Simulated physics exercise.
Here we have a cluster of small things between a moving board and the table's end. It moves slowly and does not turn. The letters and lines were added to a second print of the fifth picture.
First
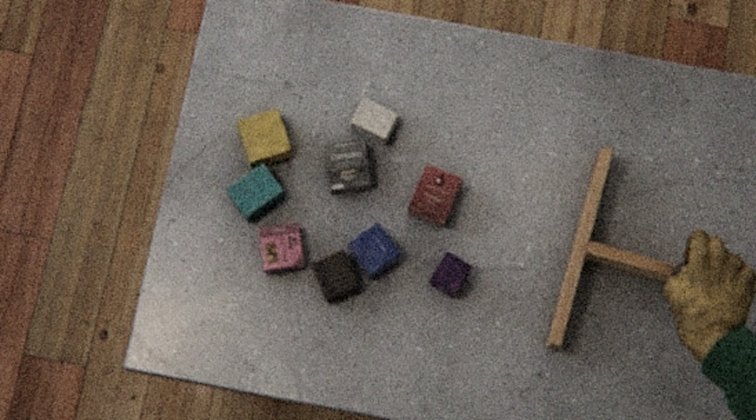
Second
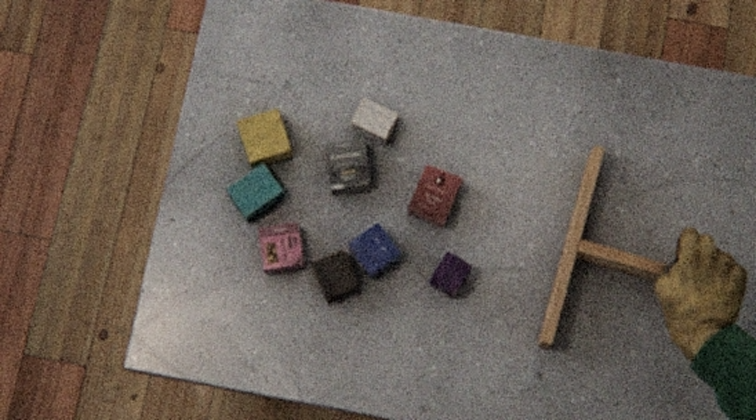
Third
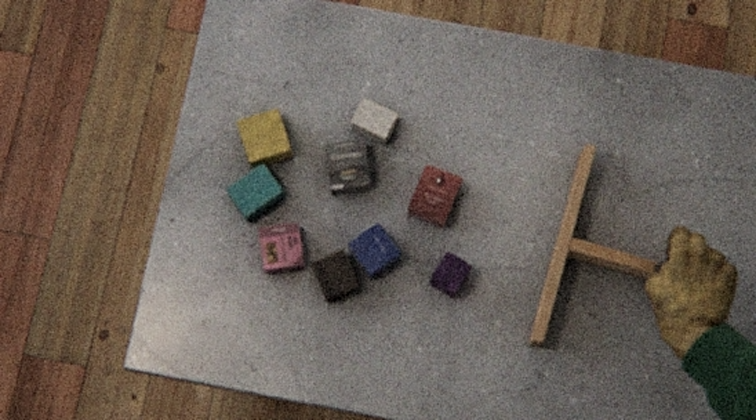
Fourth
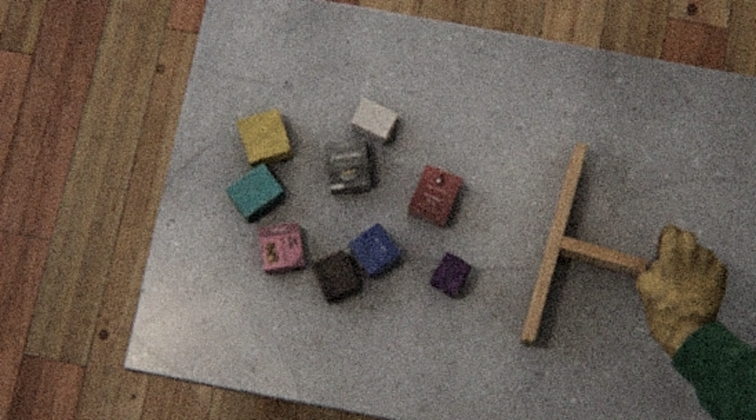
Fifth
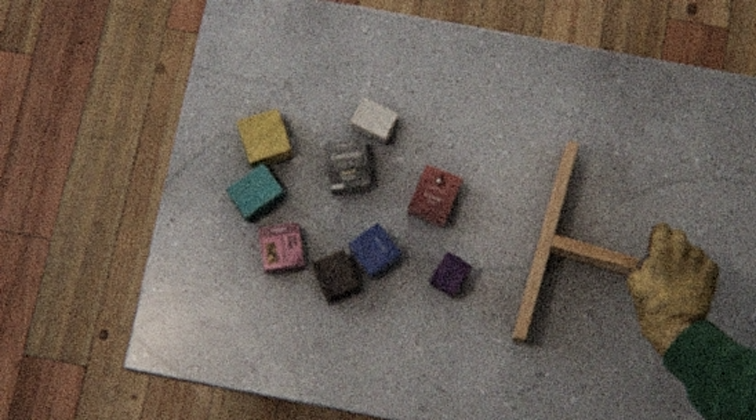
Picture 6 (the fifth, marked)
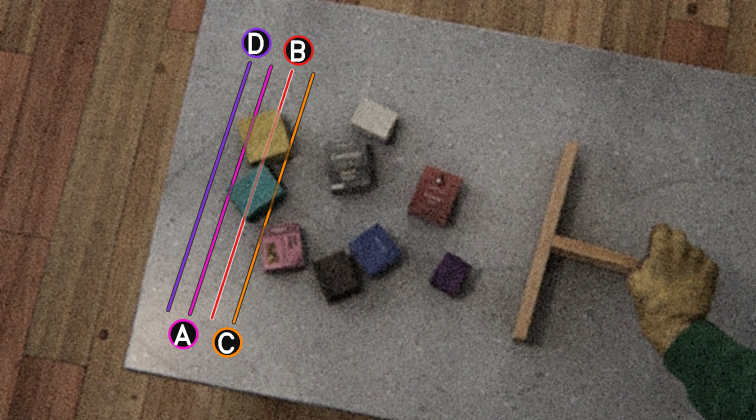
Gloved hand slowly sliding a T-shaped wooden board leftward across a grey table towards a cluster of small coloured blocks lying still.
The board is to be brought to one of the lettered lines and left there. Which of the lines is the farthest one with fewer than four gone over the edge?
At A, and not beyond.
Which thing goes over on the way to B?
It is the yellow block.
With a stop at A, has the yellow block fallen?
Yes.
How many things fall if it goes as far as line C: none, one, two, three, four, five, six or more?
In all, none.
On the marked copy, A at (231, 188); B at (253, 192); C at (274, 196); D at (210, 184).
Taking A. A third of the way, board (433, 217); purple box (398, 266); blue packet (360, 247).
Two thirds of the way, board (319, 196); yellow block (231, 122); turquoise block (232, 188).
When it is over, board (232, 180); yellow block over the edge; turquoise block over the edge; two fallen.
As for the rest, B is within the limit but short; C is within the limit but short; D drops five.
